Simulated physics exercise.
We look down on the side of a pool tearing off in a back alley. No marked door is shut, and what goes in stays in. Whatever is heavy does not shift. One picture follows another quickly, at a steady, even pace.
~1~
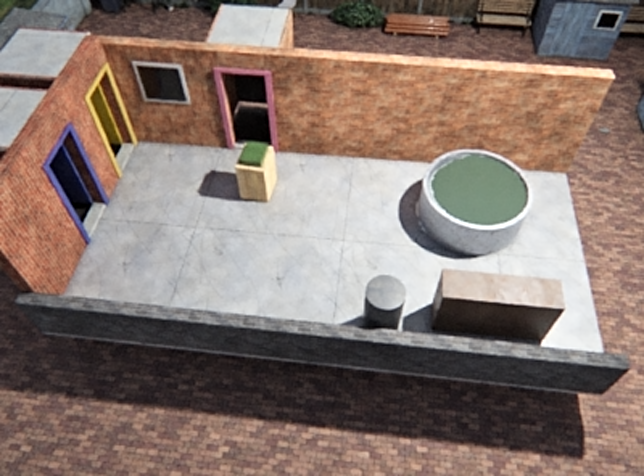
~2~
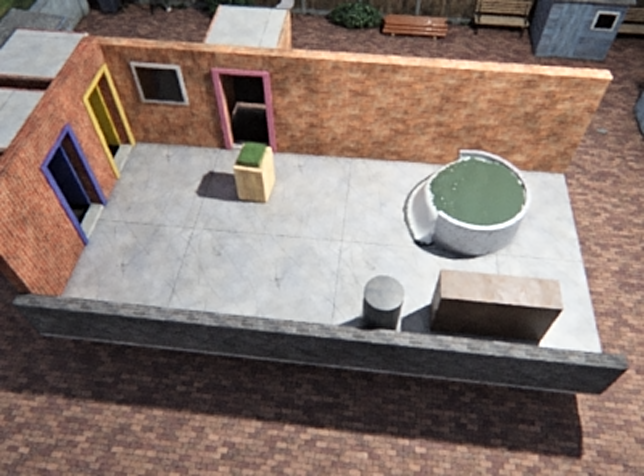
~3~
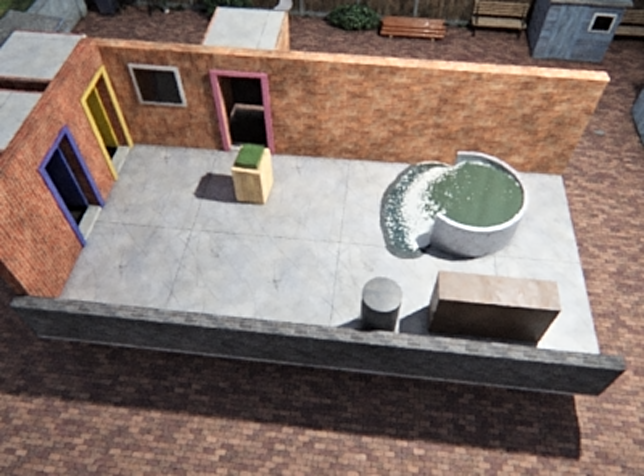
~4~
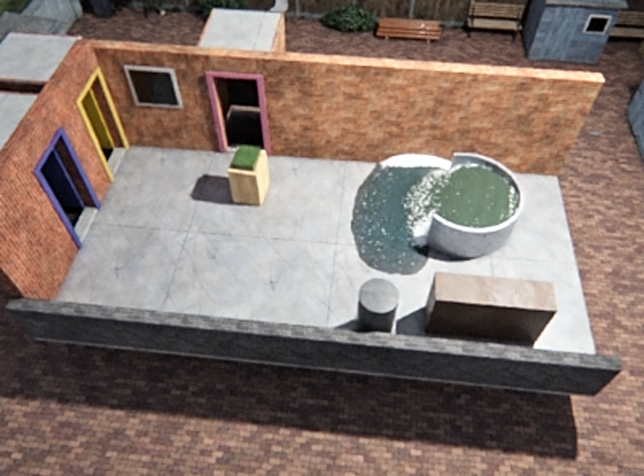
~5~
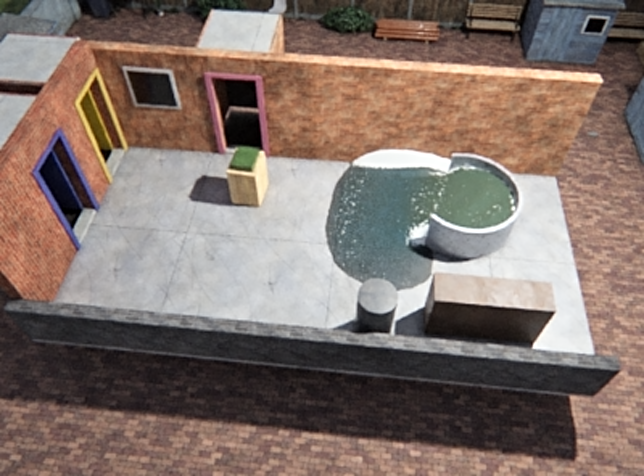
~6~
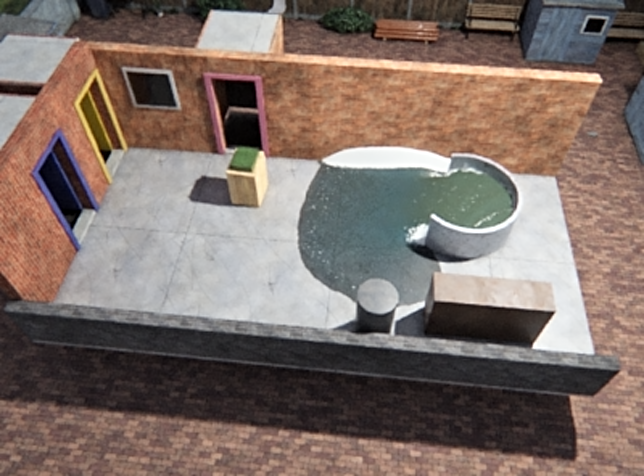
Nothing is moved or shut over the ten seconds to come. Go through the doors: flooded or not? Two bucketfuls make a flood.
Yellow door: Flooded. Blue door: Flooded. Pink door: Flooded.
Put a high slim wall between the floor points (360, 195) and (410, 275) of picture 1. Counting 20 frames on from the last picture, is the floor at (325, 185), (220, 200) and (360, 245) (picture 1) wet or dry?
Submerged, untouched, untouched.
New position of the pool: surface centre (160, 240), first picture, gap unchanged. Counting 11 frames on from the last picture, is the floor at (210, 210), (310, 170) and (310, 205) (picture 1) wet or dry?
Spot by spot, in the order asked: Untouched, untouched, untouched.
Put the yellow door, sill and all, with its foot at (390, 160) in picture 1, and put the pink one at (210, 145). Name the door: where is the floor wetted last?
The blue door is last.
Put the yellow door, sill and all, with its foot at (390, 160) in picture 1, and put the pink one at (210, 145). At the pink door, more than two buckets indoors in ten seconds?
In this case the pink door overshoots the mark.
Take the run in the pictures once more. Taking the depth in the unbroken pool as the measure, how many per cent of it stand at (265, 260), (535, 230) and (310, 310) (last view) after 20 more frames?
I'd say close to 8, 0 and 2 percent.
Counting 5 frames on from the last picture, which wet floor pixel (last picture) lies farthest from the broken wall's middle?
The wet edge reaches furthest near (188, 154).
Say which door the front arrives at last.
The blue-painted one.
A moment on, water covers 45 % of the floor; the yellow door not reached, the blue door not reached, the pink door wet at the sill, nothing in.
Next, water covers 65 % of the floor; the yellow door under two buckets in, the blue door not reached, the pink door under two buckets in.
Then, water covers 70 % of the floor; the yellow door far over two buckets in, the blue door under two buckets in, the pink door over two buckets in.
Later, water covers 65 % of the floor; the yellow door far over two buckets in, the blue door over two buckets in, the pink door far over two buckets in.
In the end, water covers 70 % of the floor; the yellow door far over two buckets in, the blue door over two buckets in, the pink door far over two buckets in.
